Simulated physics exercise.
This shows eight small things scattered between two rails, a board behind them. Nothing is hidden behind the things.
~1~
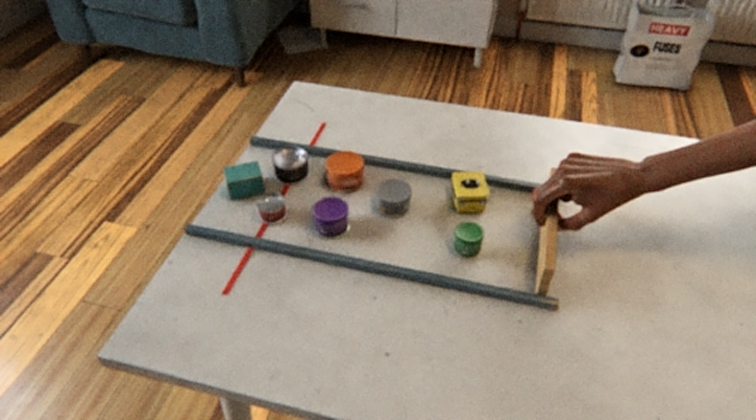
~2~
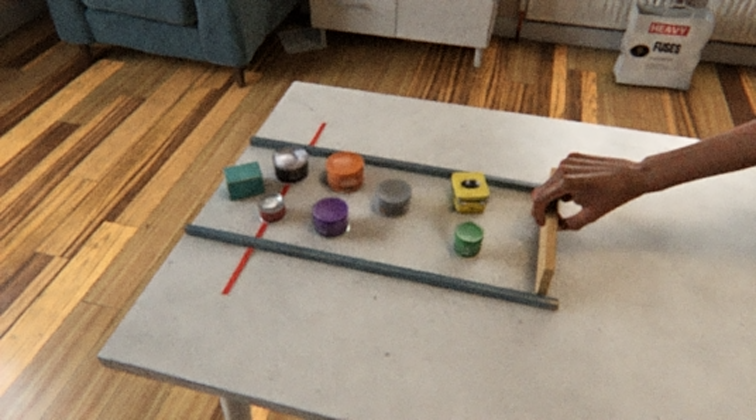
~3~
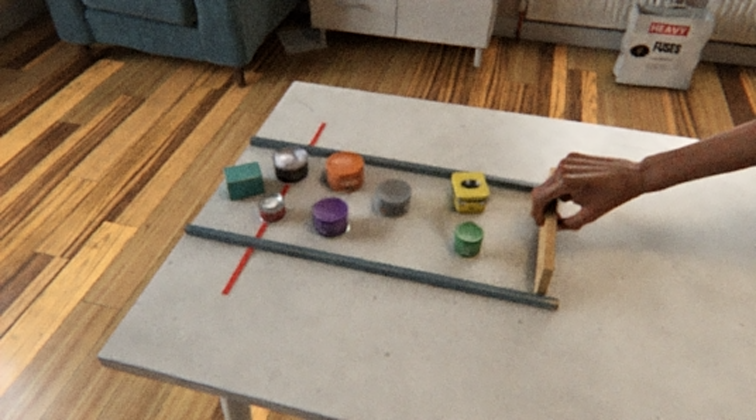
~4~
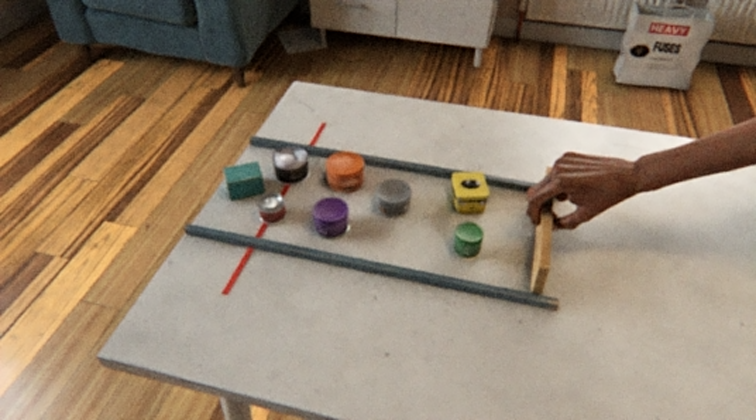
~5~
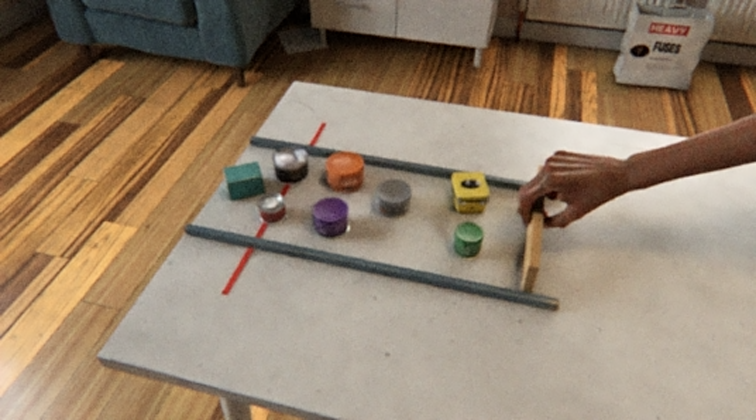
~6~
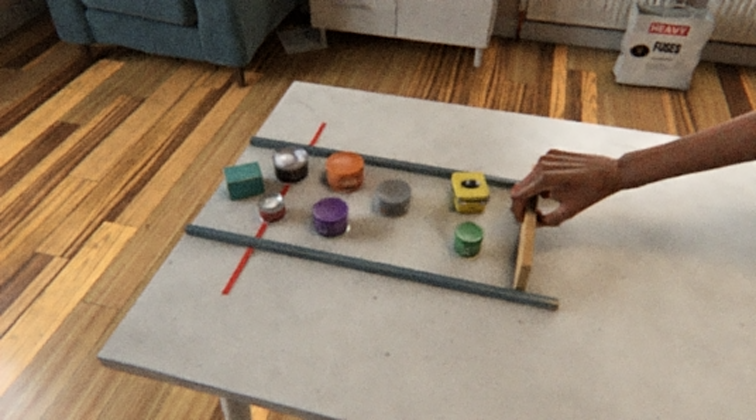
A hand slid a wooden board slightly to the left between two rails on a table, while the eight small colorful pots and blocks scattered in front of it stayed where they were.
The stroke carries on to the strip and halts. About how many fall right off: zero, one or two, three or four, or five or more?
In the end the number that fall off is one or two.
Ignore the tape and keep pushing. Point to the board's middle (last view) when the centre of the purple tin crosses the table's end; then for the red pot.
Near (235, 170) and (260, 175).
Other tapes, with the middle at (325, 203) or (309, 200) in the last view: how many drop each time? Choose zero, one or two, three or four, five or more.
For each place: Zero; not one.
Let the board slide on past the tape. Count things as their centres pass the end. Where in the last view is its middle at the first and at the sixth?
Its middle is around (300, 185) and later (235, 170).
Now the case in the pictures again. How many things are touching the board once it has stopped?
That makes 3.
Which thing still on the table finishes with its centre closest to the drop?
That is the red pot.
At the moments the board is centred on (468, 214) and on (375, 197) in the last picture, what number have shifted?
At the one place 2, at the other 5.
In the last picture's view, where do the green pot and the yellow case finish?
First (258, 202), then (284, 158).
Soon after, none off yet; turquoise block at rest near (244, 180); black pot at rest near (291, 166); red pot at rest near (272, 209).
At rest, the number that fall off is one or two; fallen, black pot.
